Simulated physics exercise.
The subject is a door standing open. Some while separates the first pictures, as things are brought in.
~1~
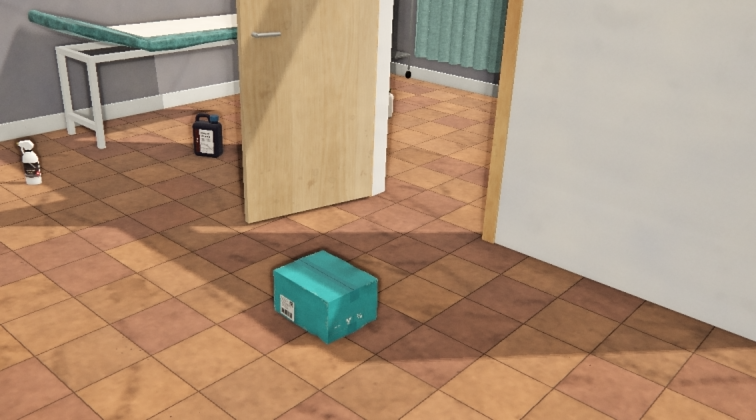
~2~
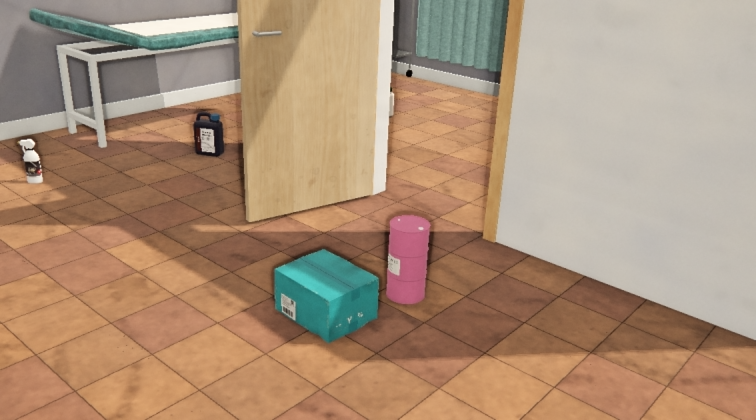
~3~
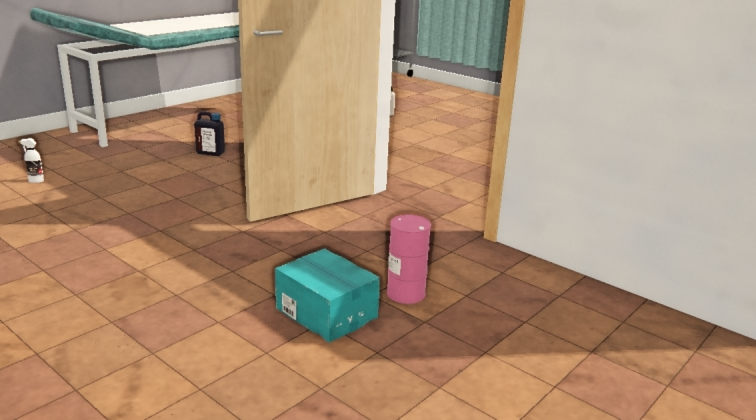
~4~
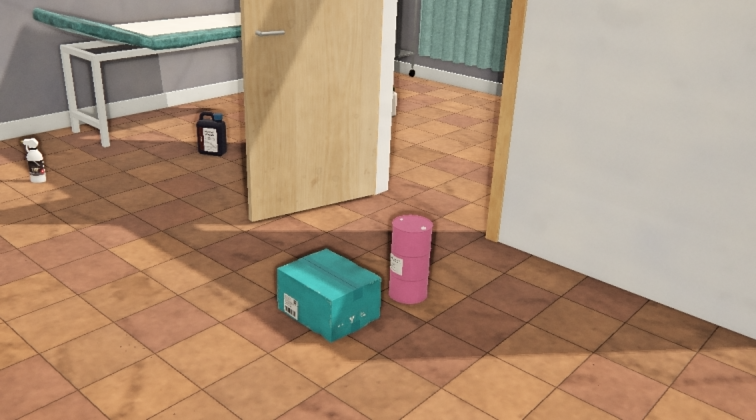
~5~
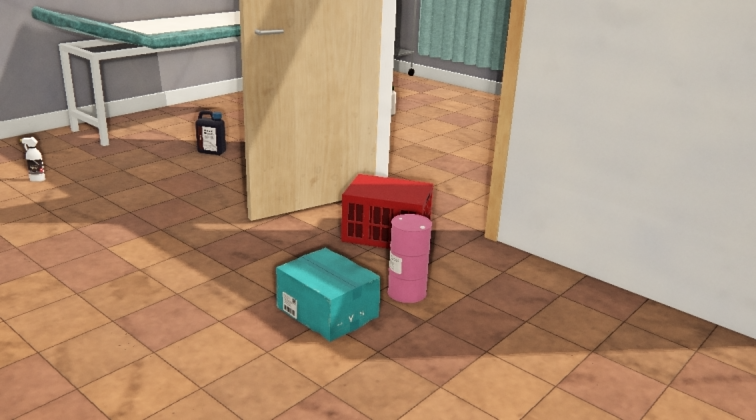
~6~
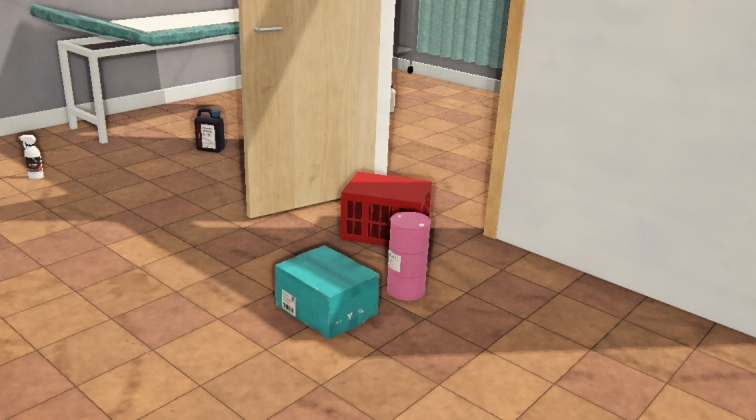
The video shows a wide-open wooden door standing still on a tiled floor near a turquoise parcel, as a pink canister appears beside the parcel, followed by a red chest behind them; otherwise, almost nothing moves.
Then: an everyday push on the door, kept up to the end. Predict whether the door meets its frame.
It falls short of the frame.
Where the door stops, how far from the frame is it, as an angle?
Close to 30 degrees, I'd say.
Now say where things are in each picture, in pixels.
The first frame shows door wide open and still.
The second frame shows door wide open and still; pink canister (408, 260); turquoise parcel (326, 294).
The third frame shows door wide open and still; pink canister (408, 259); turquoise parcel (327, 293).
The fourth frame shows door wide open and still; pink canister (410, 259); turquoise parcel (329, 293).
The fifth frame shows door wide open and still; pink canister (409, 258); turquoise parcel (328, 292).
The sixth frame shows door wide open and still; red chest (387, 210); pink canister (408, 256).
Then, 0.70 s past the last view, door 80° open.
Then, 1.00 s past the last view, door 59° open; red chest displaced a little near (395, 211).
Then, 1.20 s past the last view, door 48° open; red chest displaced a little near (418, 212).
Then, 1.40 s past the last view, door 37° open; red chest displaced about its own width near (438, 211).
Finally, door 32° open; moved from the start, red chest; the other 2 still in place. Final places as the last picture's camera would see them, red chest near (448, 210).
